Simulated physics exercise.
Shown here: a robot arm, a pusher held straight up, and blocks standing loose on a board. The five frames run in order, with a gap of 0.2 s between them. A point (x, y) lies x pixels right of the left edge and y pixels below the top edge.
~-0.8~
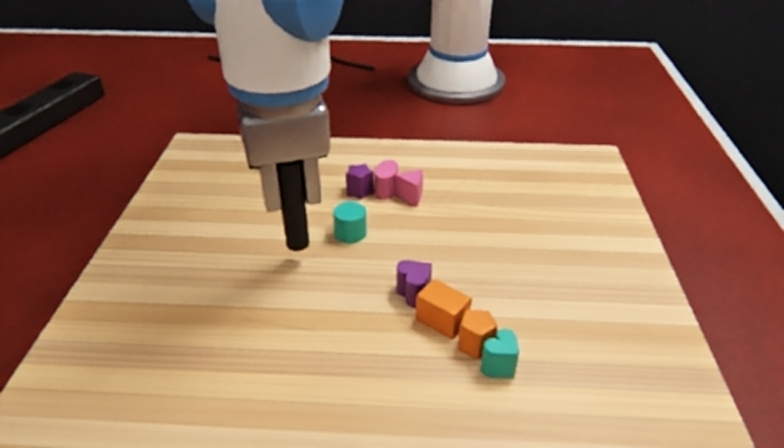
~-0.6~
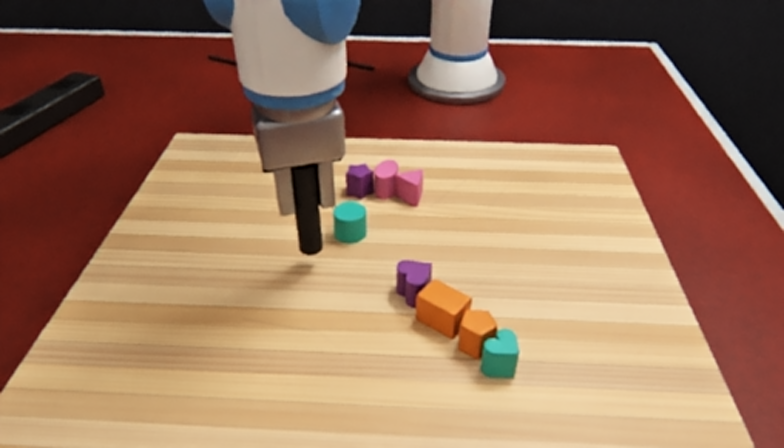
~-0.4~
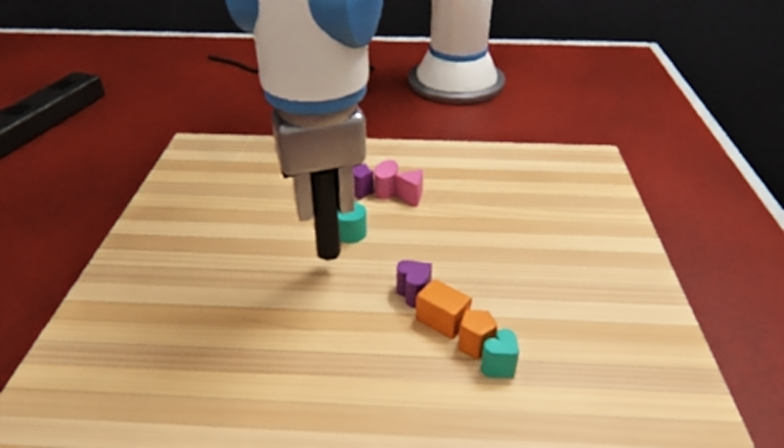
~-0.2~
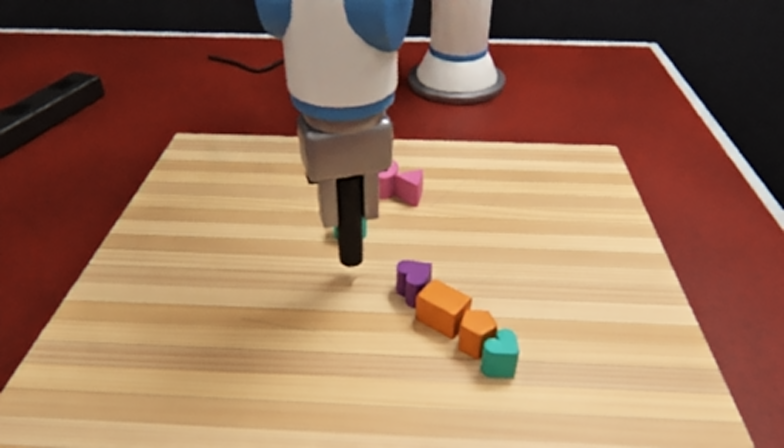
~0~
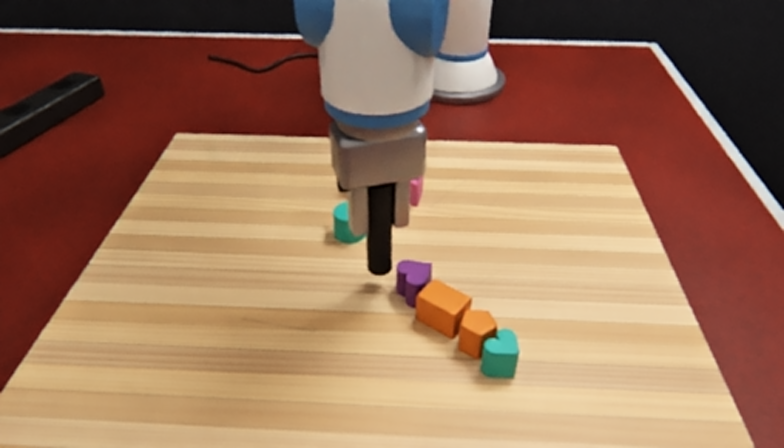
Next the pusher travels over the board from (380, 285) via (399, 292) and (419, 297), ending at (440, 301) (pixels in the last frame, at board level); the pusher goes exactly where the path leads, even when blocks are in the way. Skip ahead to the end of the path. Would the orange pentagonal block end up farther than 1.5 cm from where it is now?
My answer is no.
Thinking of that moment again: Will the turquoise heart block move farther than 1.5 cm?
That would be a no.
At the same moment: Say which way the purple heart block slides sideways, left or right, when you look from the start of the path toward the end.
Facing the way the path runs, start to end, you'll find the purple heart block has shifted left.
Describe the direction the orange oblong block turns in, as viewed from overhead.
Seen from overhead, it turns clockwise.
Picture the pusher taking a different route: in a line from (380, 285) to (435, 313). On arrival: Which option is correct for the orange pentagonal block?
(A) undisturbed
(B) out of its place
B (out of its place)
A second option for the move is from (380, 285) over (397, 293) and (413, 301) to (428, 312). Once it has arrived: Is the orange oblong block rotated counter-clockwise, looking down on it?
No, that is not what happens.
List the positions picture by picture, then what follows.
The first picture shows pusher tip at (298, 245); block tops, purple heart block at (415, 270); orange oblong block at (444, 296); orange pentagonal block at (479, 320); turquoise heart block at (504, 342).
The second picture shows pusher at (311, 248); blocks unchanged.
The third picture shows pusher at (329, 254); blocks unchanged.
The fourth picture shows pusher at (351, 260); blocks unchanged.
The fifth picture shows pusher at (380, 268); purple heart block at (415, 270); orange oblong block at (444, 296); orange pentagonal block at (479, 320); turquoise heart block at (504, 342).
What follows on the original path. Halfway along, pusher at (409, 278); purple heart block at (435, 270), turned 30° clockwise; orange oblong block at (449, 298).
At the end, pusher at (441, 284); purple heart block at (460, 267); orange oblong block at (464, 300), turned 40° clockwise; orange pentagonal block at (483, 328); turquoise heart block at (507, 345).
